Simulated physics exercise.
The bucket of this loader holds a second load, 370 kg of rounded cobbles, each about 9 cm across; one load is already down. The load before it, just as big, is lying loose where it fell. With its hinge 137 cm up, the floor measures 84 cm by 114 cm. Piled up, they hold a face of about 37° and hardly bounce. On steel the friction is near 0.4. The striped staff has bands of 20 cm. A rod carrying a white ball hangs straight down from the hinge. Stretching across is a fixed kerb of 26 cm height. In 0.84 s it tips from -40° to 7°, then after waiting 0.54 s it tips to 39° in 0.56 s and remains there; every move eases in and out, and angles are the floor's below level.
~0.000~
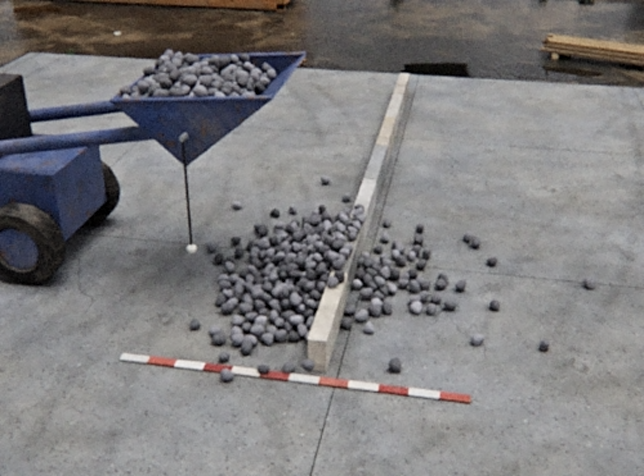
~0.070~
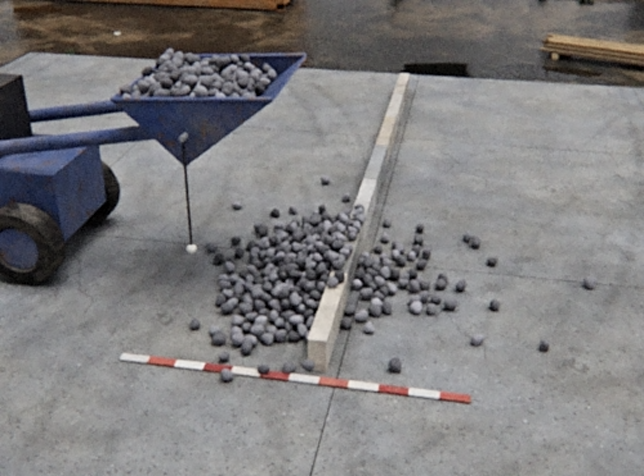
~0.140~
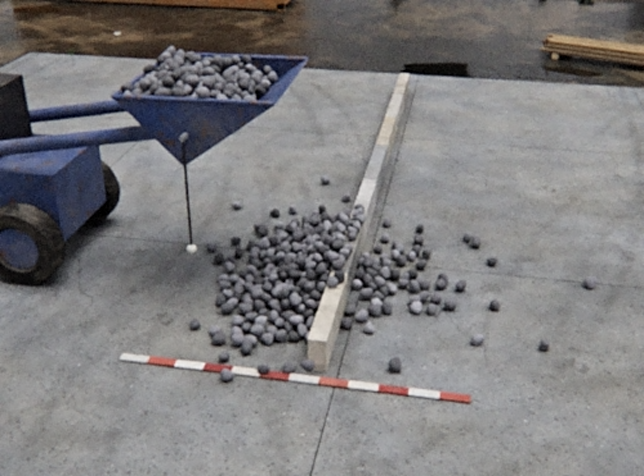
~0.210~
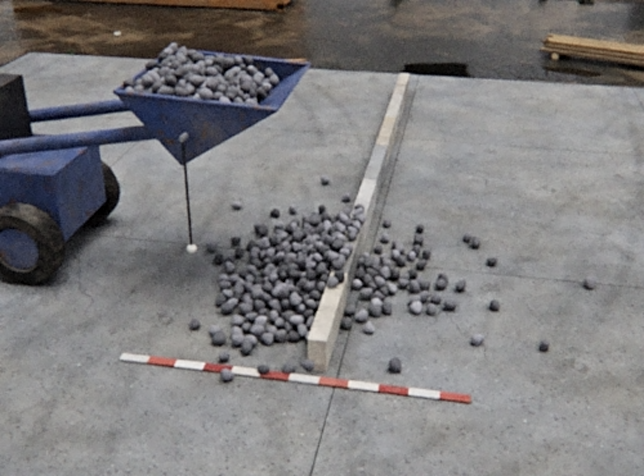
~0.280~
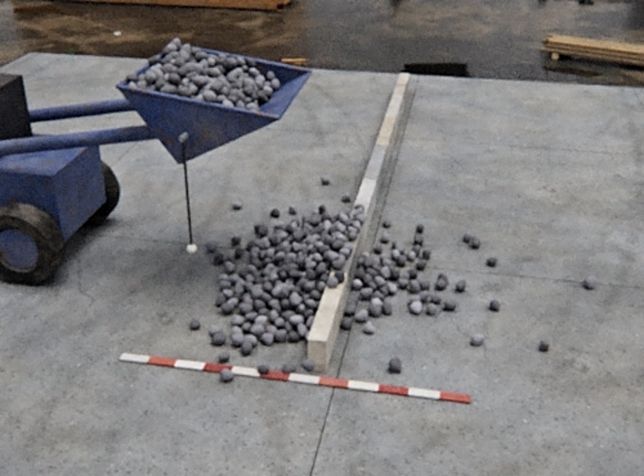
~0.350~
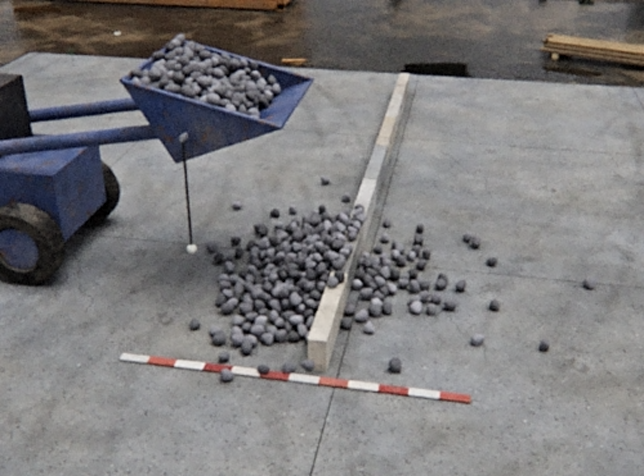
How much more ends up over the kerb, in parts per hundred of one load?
Close to 14 parts in a hundred.
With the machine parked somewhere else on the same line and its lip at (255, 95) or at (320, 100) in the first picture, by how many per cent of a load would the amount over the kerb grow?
Close to 5 per cent, followed by close to 75 per cent.
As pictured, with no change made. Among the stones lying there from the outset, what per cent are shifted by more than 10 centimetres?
10 %.
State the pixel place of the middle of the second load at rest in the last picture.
I'd point to about (305, 256).
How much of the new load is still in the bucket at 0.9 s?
Held: Around 100 % of the load.
After 0.6 s the floor is at -0°; in per cent of one load, 100 in the bucket, 86 on this side of the kerb, 15 over the kerb; the foremost stones are at (499, 284).
After 0.9 s the floor is at 7°; in per cent of one load, 100 in the bucket, 86 on this side of the kerb, 15 over the kerb; the foremost stones are at (499, 284).
After 2.4 s the floor is at 39°; in per cent of one load, 10 in the bucket, 170 on this side of the kerb, 21 over the kerb; the foremost stones are at (503, 286).
After 5.0 s the floor is at 39°; in per cent of one load, 0 in the bucket, 171 on this side of the kerb, 29 over the kerb; the foremost stones are at (518, 316). Net gain over the kerb, 14.
